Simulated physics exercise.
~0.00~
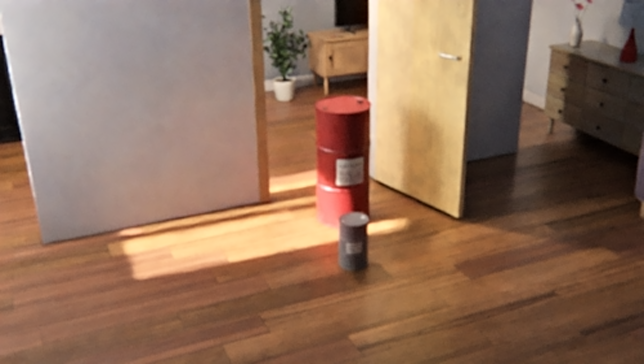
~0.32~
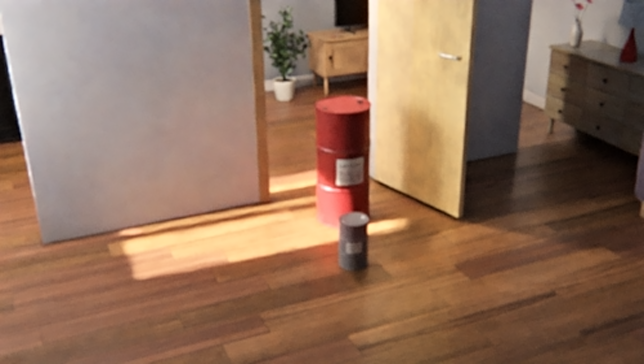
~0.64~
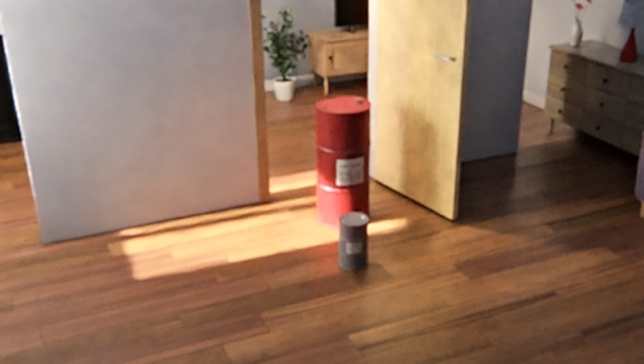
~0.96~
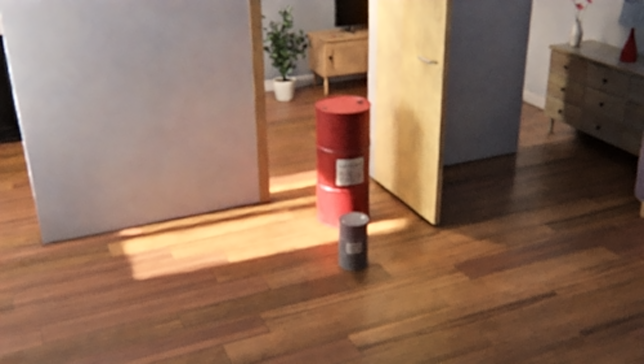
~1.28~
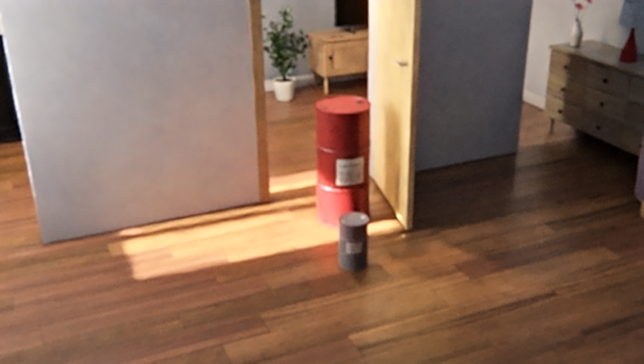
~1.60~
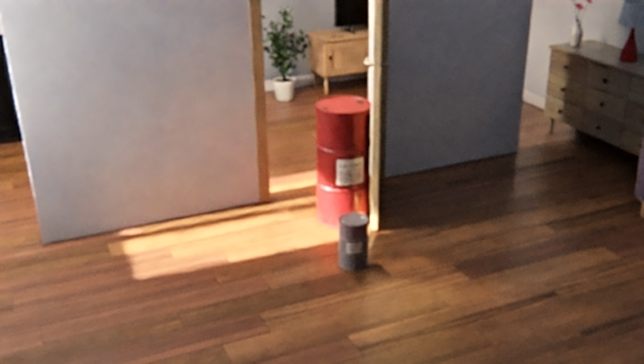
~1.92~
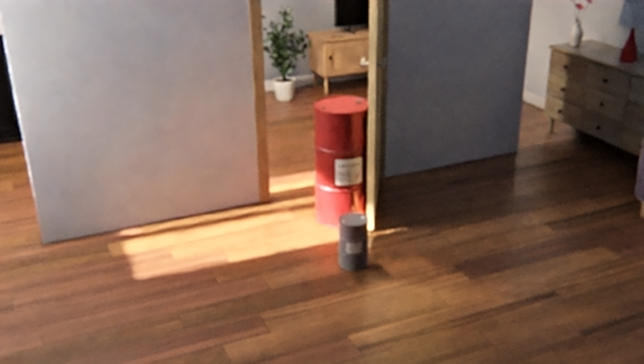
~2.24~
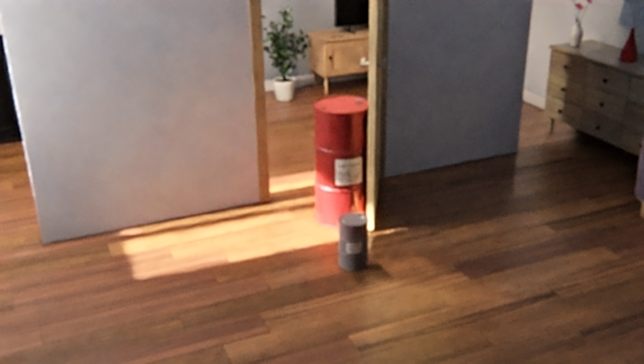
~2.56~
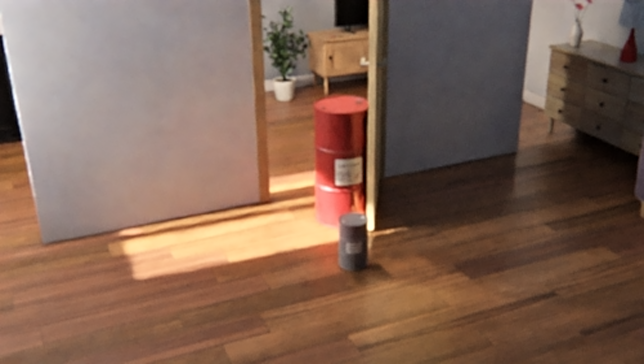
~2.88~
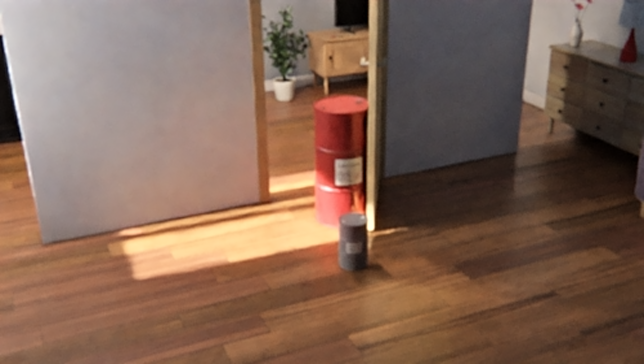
Yellow wooden door swinging partway closed and stopping against a red drum, which stays standing behind a small grey canister.
